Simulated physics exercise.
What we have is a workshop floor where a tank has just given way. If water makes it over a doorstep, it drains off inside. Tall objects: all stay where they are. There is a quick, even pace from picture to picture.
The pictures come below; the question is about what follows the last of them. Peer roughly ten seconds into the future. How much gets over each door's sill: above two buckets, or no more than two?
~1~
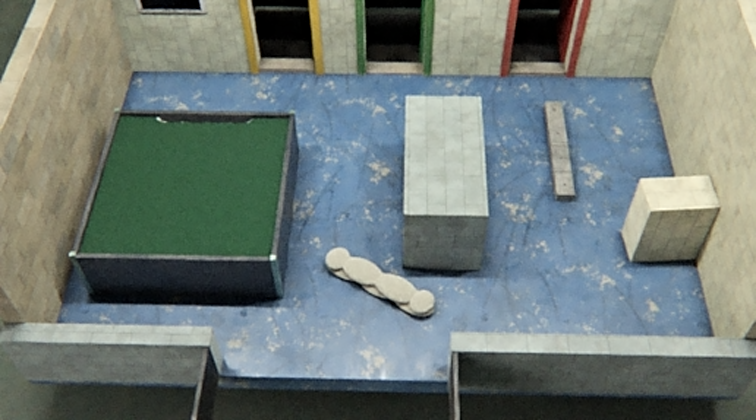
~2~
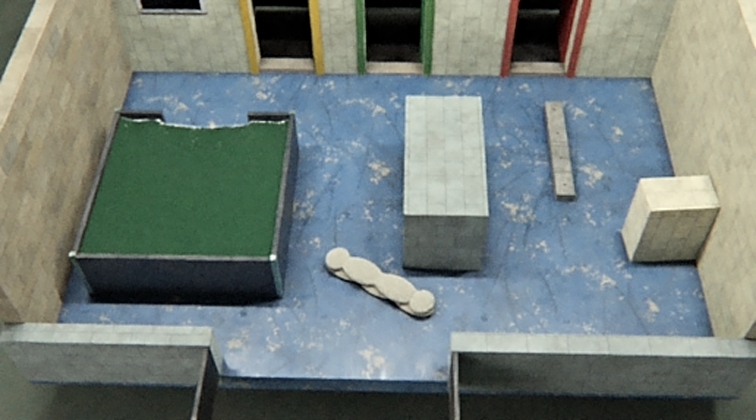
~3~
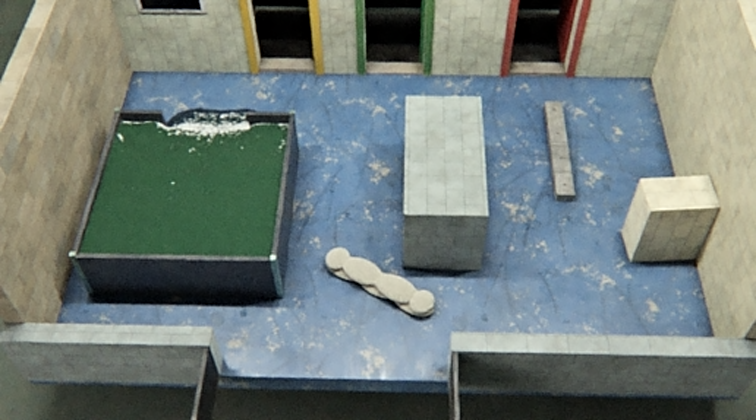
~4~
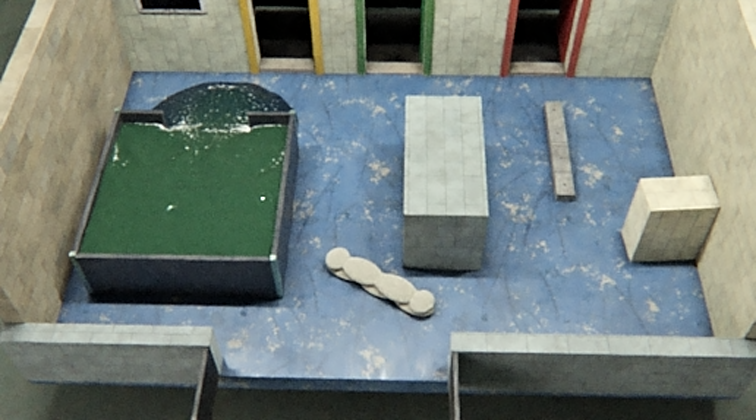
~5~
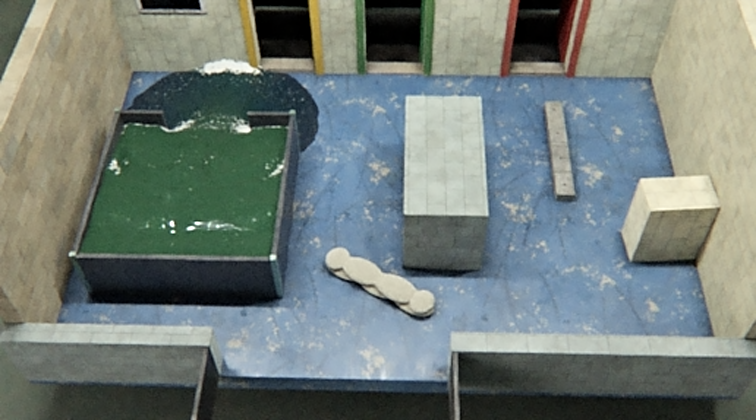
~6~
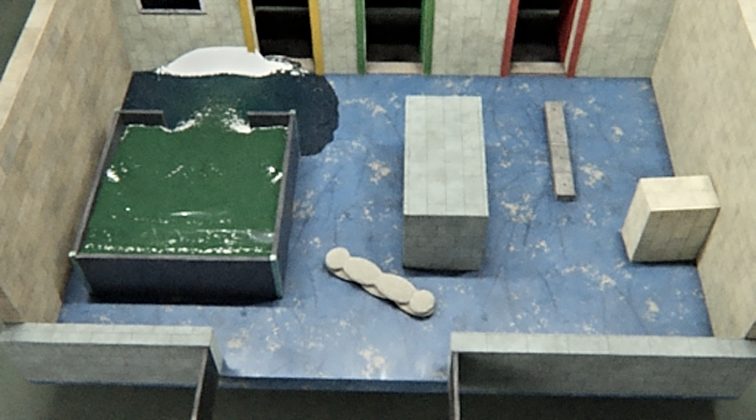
One by one: Yellow door: Over two pails. Red door: Over two pails. Green door: Over two pails.
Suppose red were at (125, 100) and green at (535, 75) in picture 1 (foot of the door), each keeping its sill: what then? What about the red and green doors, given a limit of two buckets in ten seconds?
So the red door goes beyond the limit; as for the green door, it goes beyond the limit.
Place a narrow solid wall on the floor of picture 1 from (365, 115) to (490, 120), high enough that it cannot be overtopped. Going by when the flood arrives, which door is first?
The yellow one.
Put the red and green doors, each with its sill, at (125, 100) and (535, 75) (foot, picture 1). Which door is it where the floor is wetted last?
I'd go with the green door.
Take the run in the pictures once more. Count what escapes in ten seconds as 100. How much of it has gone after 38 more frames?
My reading is near 60 per cent.
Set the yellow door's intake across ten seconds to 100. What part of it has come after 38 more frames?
About 85 %.
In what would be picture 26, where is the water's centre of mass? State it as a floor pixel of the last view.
I'd place it roughly at (230, 175).
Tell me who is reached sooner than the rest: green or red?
Soonest: The green one.
A moment on, water covers 15 % of the floor; the yellow door over two buckets in, the red door not reached, the green door wet at the sill, nothing in.
Next, water covers 25 % of the floor; the yellow door far over two buckets in, the red door not reached, the green door under two buckets in.
Then, water covers 45 % of the floor; the yellow door far over two buckets in, the red door wet at the sill, nothing in, the green door over two buckets in.
Later, water covers 80 % of the floor; the yellow door far over two buckets in, the red door under two buckets in, the green door over two buckets in.
In the end, water covers 95 % of the floor; the yellow door far over two buckets in, the red door over two buckets in, the green door far over two buckets in.
